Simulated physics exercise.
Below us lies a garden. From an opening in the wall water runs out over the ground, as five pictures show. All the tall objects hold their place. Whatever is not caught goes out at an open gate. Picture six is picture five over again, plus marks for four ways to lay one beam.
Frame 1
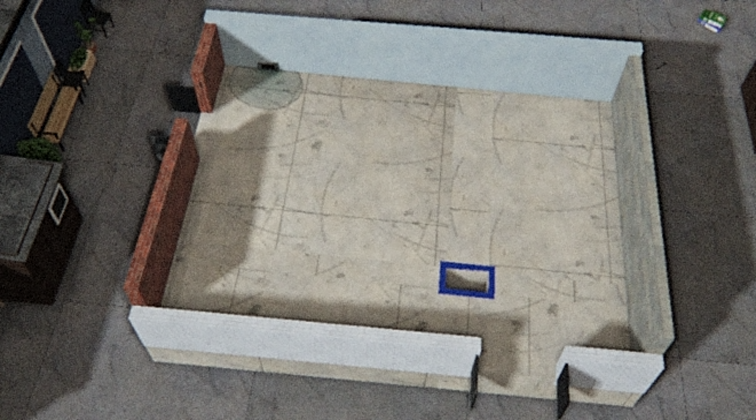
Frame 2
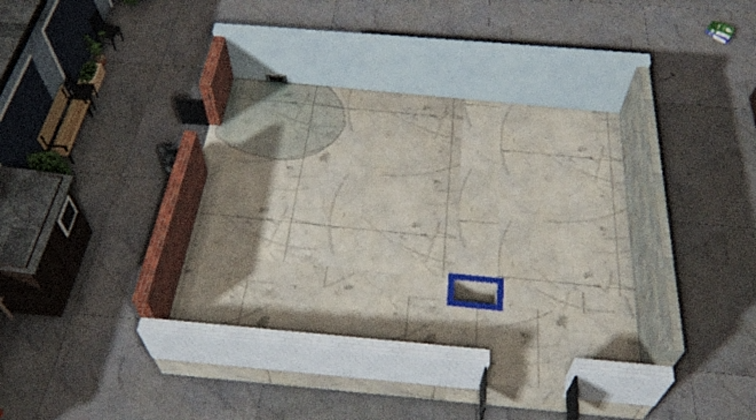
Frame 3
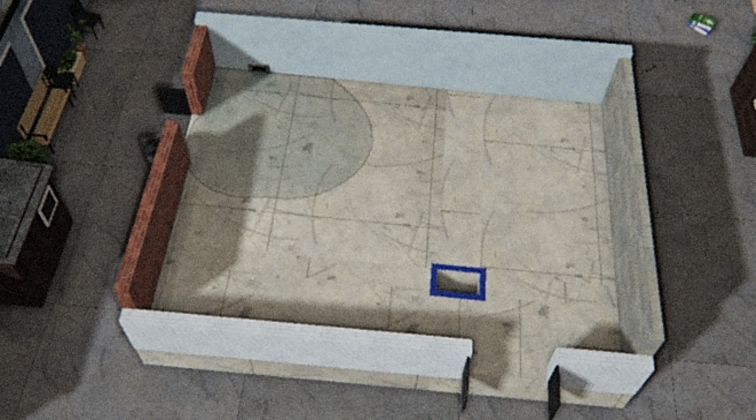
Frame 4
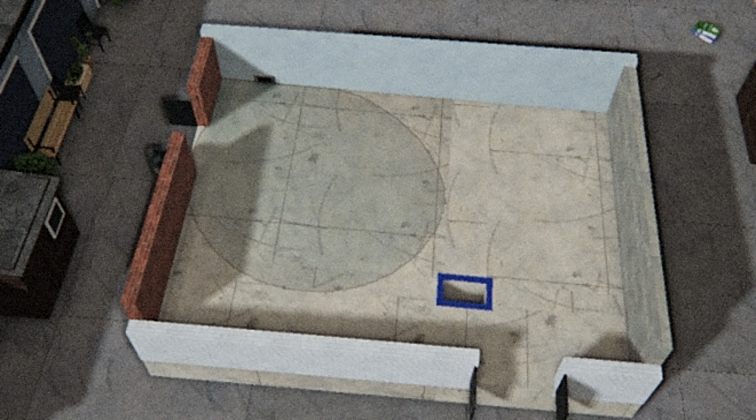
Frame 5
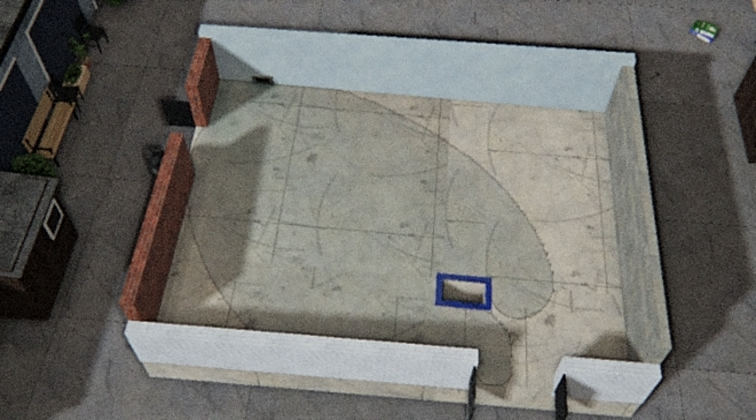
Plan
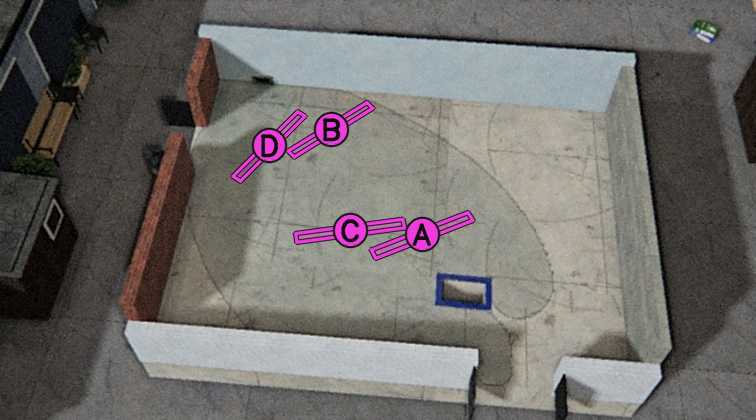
In a walled garden seen from above, a small patch of water by the top left corner spread steadily across the pale ground, covering more than half of it and reaching the blue-edged gully.
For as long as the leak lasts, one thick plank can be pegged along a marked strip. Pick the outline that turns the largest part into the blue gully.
B.
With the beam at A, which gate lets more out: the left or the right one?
The right one.
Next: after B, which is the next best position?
A it is.
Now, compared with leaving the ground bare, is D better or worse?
Position D is worse.
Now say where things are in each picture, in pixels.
Outfall at (268, 66); blue gully at (467, 280); open gate at (515, 362); open gate at (206, 136); water covers 3 % of the ground and shows as far out as (259, 105); blue gully still dry.
Water covers 9 % of the ground and shows as far out as (288, 156); blue gully still dry.
Water covers 19 % of the ground and shows as far out as (353, 173); blue gully still dry.
Water covers 38 % of the ground and shows as far out as (410, 258); blue gully still dry.
Water covers 61 % of the ground and shows as far out as (530, 306); blue gully taking water.
On the marked copy, A from (373, 254) to (470, 216); B from (291, 153) to (369, 105); C from (296, 237) to (403, 223); D from (236, 178) to (301, 113).
For position A, about 15 % of the stream runs into the blue gully, about 82 % out by the gates.
For position B, about 20 % of the stream runs into the blue gully, about 77 % out by the gates.
For position C, about 11 % of the stream runs into the blue gully, about 86 % out by the gates.
For position D, about 10 % of the stream runs into the blue gully, about 87 % out by the gates.
